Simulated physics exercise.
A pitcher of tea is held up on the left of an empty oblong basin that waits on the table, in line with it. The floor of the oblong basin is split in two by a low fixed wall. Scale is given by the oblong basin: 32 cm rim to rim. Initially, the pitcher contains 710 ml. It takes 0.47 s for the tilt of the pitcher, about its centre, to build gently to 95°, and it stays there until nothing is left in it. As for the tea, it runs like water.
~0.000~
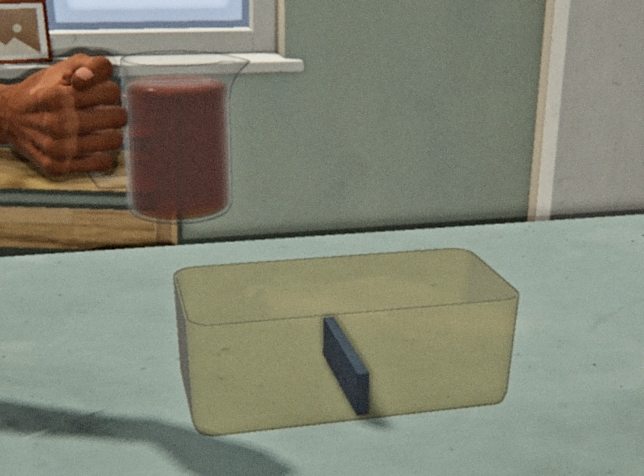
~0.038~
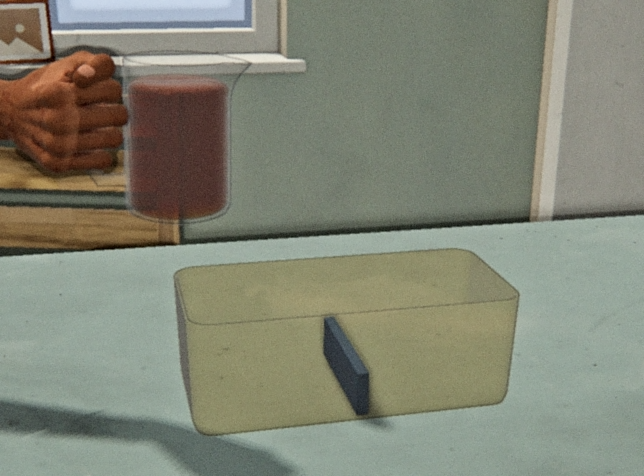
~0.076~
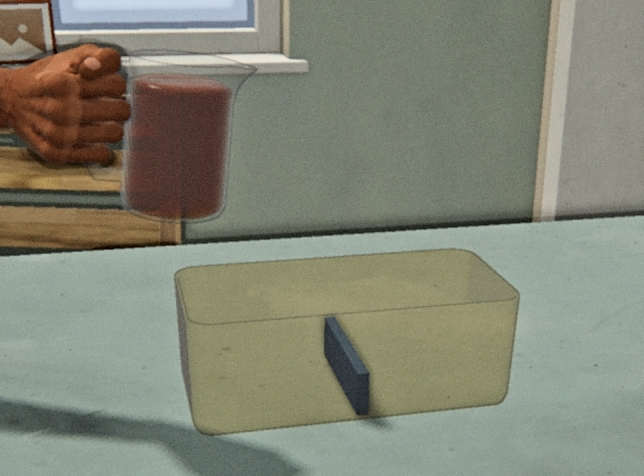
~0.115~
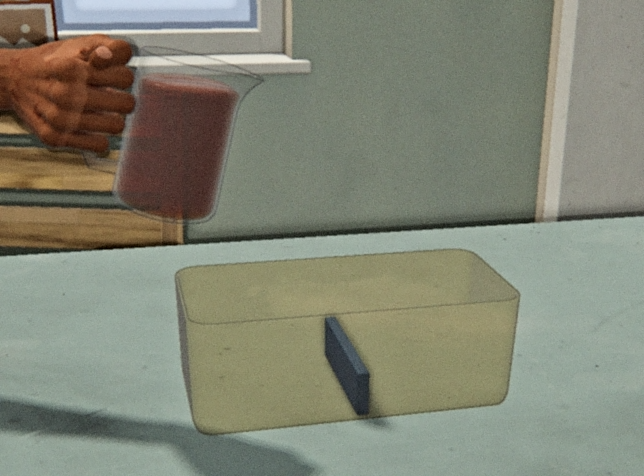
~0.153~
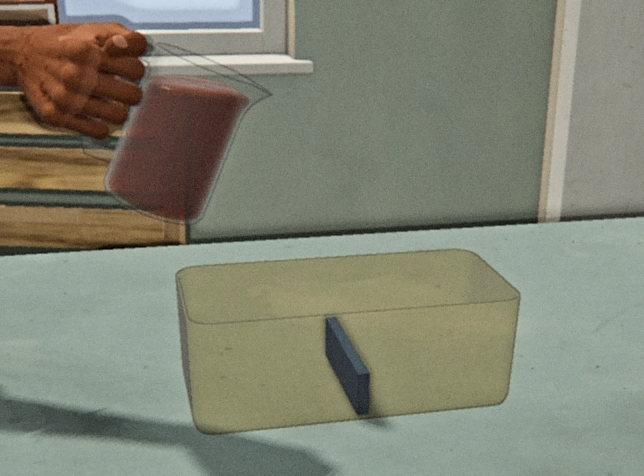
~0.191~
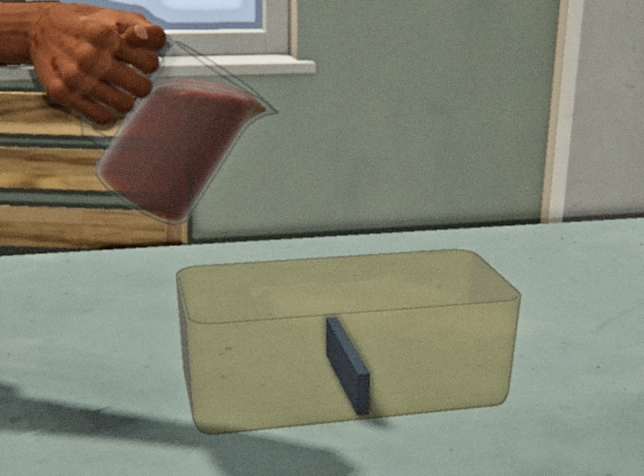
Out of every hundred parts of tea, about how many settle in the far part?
About 43 out of 100.
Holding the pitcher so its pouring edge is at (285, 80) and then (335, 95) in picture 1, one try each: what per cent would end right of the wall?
First 80, then 95 per cent.
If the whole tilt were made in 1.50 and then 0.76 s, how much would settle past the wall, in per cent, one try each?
Try 1: 45 %; try 2: 45 %.
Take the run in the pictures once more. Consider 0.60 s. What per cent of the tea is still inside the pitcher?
Roughly 36 percent remains.
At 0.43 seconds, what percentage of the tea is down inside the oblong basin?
Around 7%.
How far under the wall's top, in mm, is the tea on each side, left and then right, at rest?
Roughly 26 mm on the left side and roughly 30 mm on the right.
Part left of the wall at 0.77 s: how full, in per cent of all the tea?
The fraction is near 36 percent.
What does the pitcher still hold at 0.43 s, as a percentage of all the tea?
Close to 68 in a hundred.
Then, 0.43 s in, the tilt is 93° and 69 per cent is still to pour, 4 is left of the wall and 4 right of it.
Then, 0.60 s in, the tilt is 95° and 36 per cent is still to pour, 27 is left of the wall and 16 right of it.
Then, 0.77 s in, the tilt is 95° and 16 per cent is still to pour, 35 is left of the wall and 39 right of it.
Then, 0.97 s in, the tilt is 95° and 8 per cent is still to pour, 46 is left of the wall and 42 right of it.
Finally, 55 per cent lies left of the wall, 43 right of it and 1 outside.
